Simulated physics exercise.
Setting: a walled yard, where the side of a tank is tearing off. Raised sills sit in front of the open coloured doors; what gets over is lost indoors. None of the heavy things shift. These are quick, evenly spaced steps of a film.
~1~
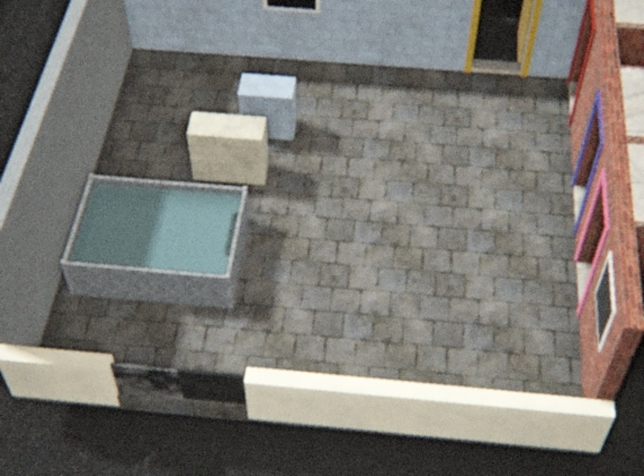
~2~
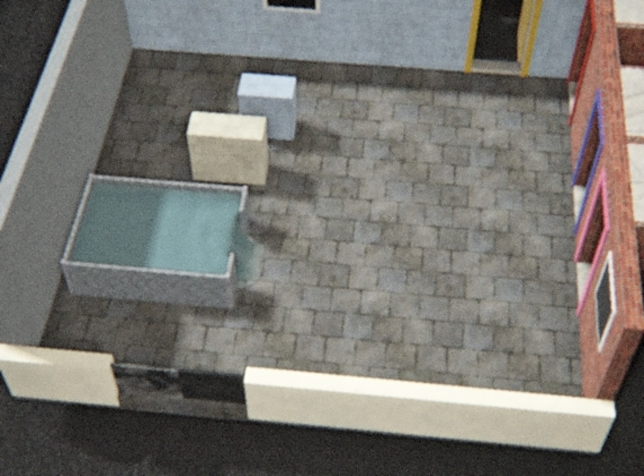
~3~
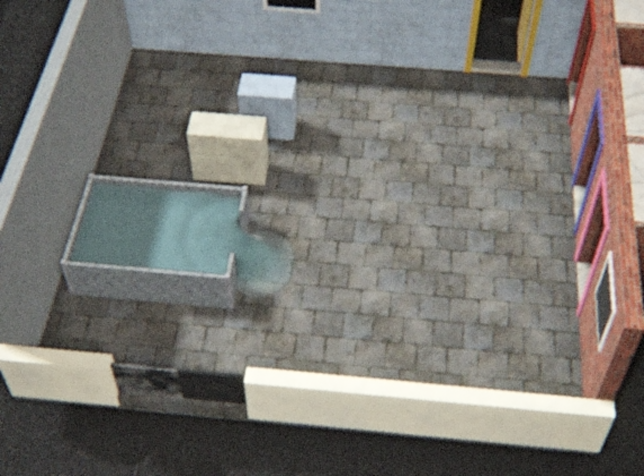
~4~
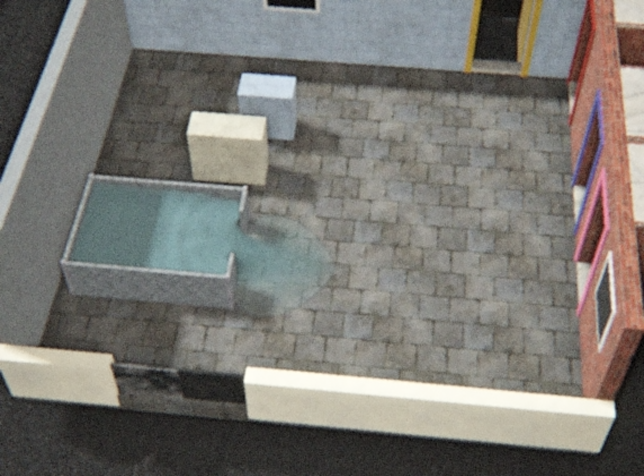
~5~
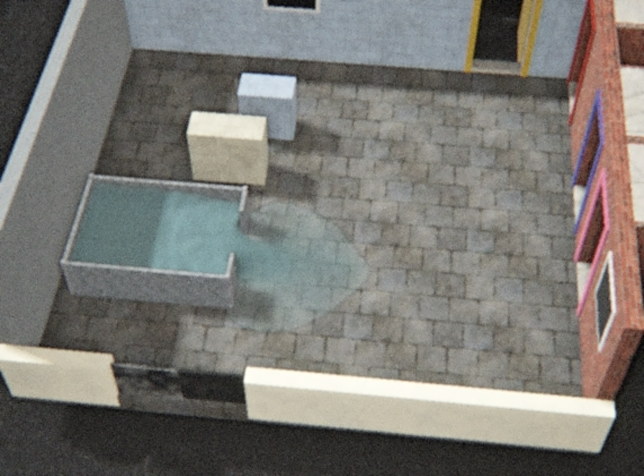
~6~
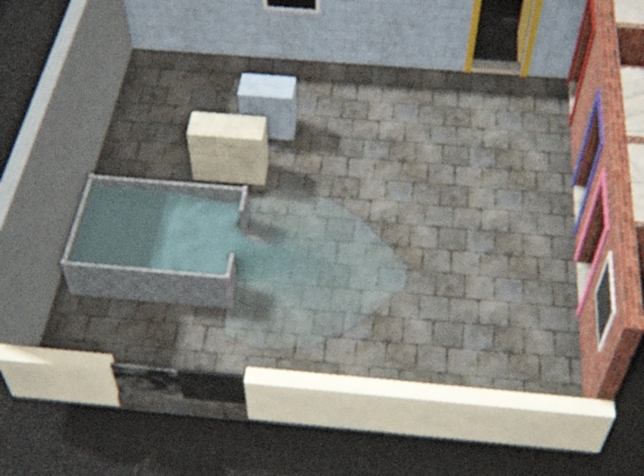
The clip shows a walled, paved yard with an open tank of still water at left; a gap opens in the tank's right side, and water pours out, spreading rightward across the paving in a widening sheet.
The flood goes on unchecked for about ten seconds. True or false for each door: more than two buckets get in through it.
The yellow door: False; the pink door: True; the red door: False; the blue door: True.
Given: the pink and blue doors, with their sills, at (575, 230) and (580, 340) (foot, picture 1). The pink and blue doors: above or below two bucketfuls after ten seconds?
Short version: The pink door tops the limit and the blue door tops the limit.
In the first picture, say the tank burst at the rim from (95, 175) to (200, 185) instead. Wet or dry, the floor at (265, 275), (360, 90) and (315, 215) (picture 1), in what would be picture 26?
Spot one ends up untouched by the spill, spot two deluged, spot three deluged.
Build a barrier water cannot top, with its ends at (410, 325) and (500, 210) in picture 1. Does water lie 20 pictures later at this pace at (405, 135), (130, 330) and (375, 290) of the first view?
Taking the points in the order given, they are inundated, high and dry and inundated.
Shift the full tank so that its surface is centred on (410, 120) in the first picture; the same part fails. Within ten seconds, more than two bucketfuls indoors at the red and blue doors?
Red door tops it, blue door tops it.
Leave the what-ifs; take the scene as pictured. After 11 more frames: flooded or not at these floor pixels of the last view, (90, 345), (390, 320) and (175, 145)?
As listed, the points end up high and dry, soaked and high and dry.
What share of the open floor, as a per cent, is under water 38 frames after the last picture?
My estimate is near 55 per cent.
A moment on, water covers 30 % of the floor; the yellow door not reached, the pink door not reached, the red door not reached, the blue door not reached.
Next, water covers 45 % of the floor; the yellow door not reached, the pink door under two buckets in, the red door not reached, the blue door not reached.
Then, water covers 55 % of the floor; the yellow door not reached, the pink door over two buckets in, the red door wet at the sill, nothing in, the blue door over two buckets in.
Later, water covers 55 % of the floor; the yellow door wet at the sill, nothing in, the pink door far over two buckets in, the red door wet at the sill, nothing in, the blue door over two buckets in.
In the end, water covers 75 % of the floor; the yellow door wet at the sill, nothing in, the pink door far over two buckets in, the red door wet at the sill, nothing in, the blue door over two buckets in.
